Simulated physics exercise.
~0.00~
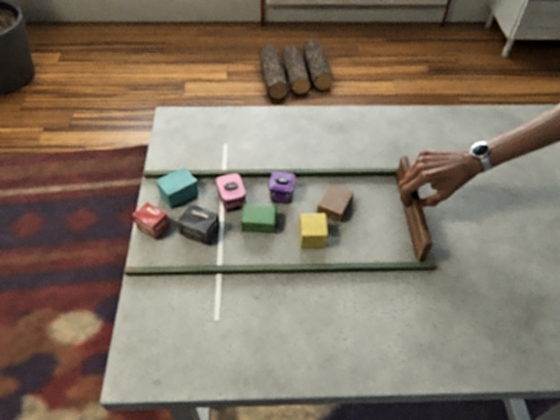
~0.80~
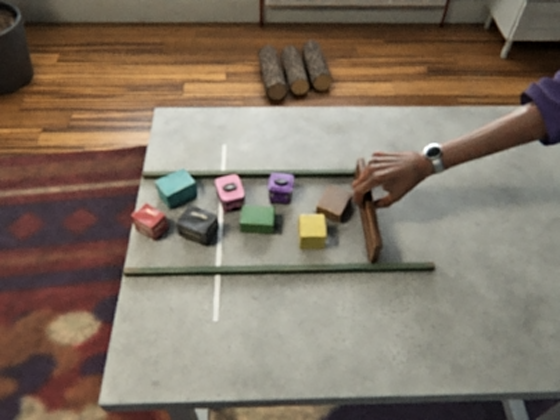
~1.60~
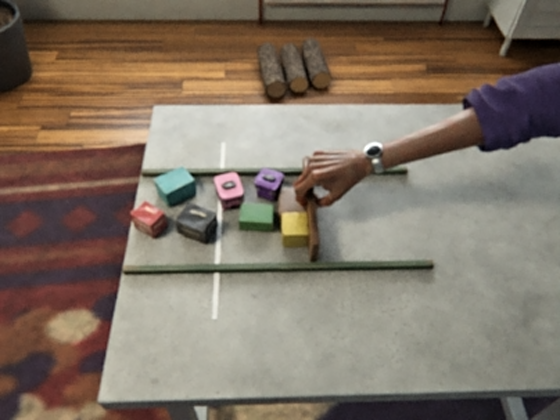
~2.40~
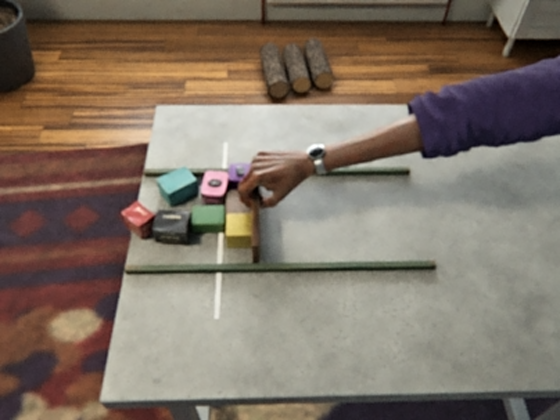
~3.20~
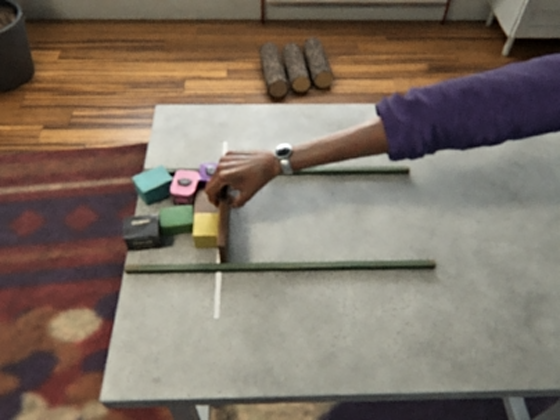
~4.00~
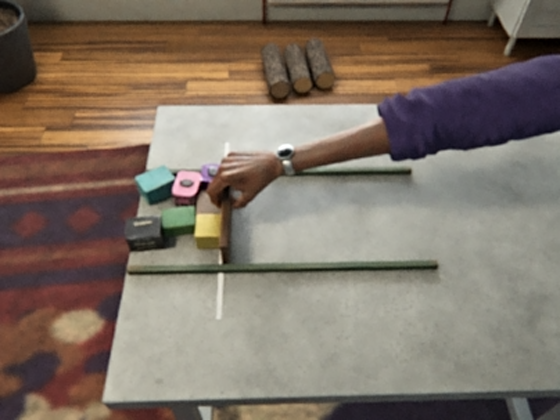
On a grey table, a hand sweeping colourful small boxes leftward with a wooden board, stopping at white tape, red box gone.
